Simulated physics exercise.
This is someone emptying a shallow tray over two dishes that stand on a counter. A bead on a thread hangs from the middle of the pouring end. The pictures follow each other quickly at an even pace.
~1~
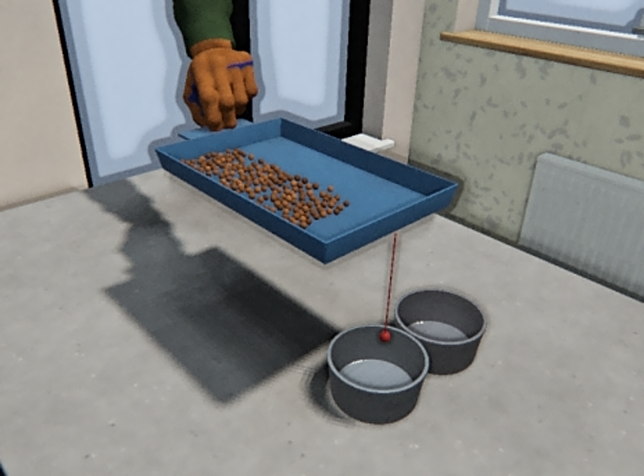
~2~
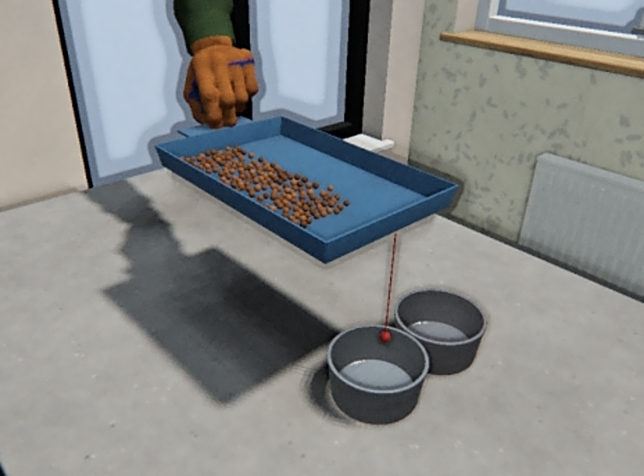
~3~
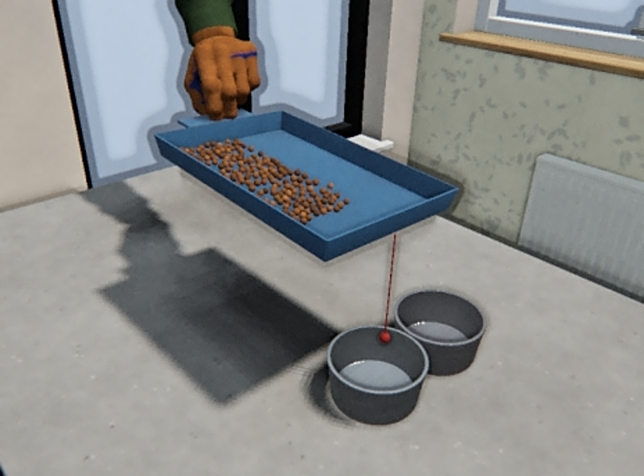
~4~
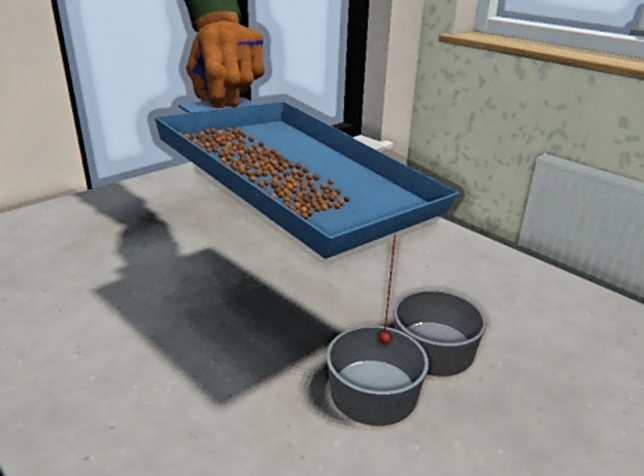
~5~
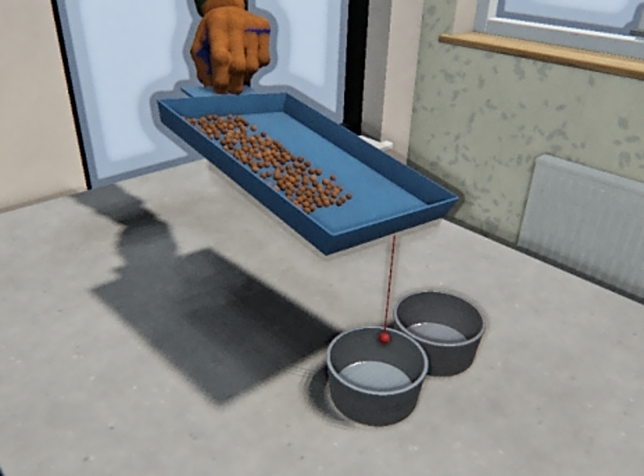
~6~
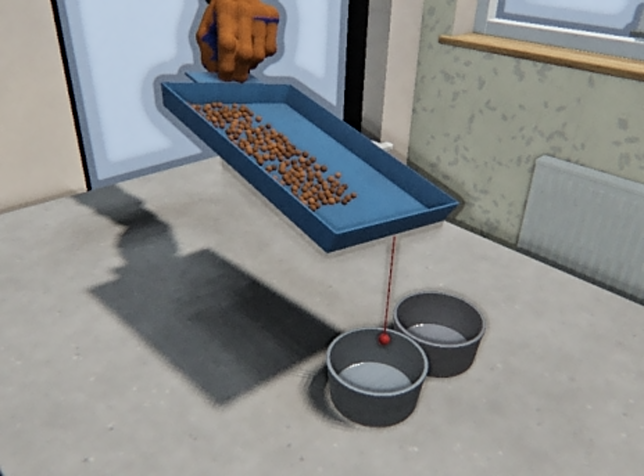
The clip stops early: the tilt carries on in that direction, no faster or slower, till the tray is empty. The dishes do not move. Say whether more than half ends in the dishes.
Together they catch more than half.
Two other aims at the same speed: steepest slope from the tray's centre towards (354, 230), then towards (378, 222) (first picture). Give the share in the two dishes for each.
First some 10, then 10 per cent.
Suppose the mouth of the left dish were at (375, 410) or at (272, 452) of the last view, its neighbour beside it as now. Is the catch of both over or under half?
The first try: Less than half. The second: Under half.
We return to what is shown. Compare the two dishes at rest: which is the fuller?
The winner is right.
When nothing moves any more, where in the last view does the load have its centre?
Roughly at (440, 346).
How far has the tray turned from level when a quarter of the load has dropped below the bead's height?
Near 75 degrees.
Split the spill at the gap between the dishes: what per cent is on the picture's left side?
About 0 per cent.
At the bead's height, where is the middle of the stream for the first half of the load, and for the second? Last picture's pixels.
Early half (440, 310), late half (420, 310).
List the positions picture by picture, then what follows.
In the first picture, corners of the pouring end at (326, 239) and (451, 184), level; middle of the load at (256, 183), cereal balls; left dish at (414, 397); right dish at (475, 350); bead on its thread at (385, 337).
In the second picture, corners of the pouring end at (327, 238) and (451, 185), level; middle of the load at (256, 181).
In the third picture, corners of the pouring end at (328, 237) and (452, 188), tipped barely, lowest at the right corner; middle of the load at (256, 175).
In the fourth picture, corners of the pouring end at (330, 234) and (452, 192), tipped a little, lowest at the right corner; middle of the load at (256, 166).
In the fifth picture, corners of the pouring end at (333, 231) and (453, 196), tipped a little, lowest at the right corner; middle of the load at (258, 157).
In the sixth picture, corners of the pouring end at (336, 229) and (453, 201), tipped clearly, lowest at the right corner; middle of the load at (264, 149); left dish at (413, 400); right dish at (474, 352).
Soon, tray tipped steeply; most on the tray; a small part in the right dish; a stray few outside both; a small part in the air.
A while on, tray tipped right over; about two thirds on the tray; about a quarter in the right dish; a small part outside both; a small part in the air.
Towards the end, tray tipped past a quarter turn; nearly all in the right dish; a small part outside both.
Finally, tray tipped past a quarter turn; none in the left dish; nearly all in the right dish; a small part outside both.
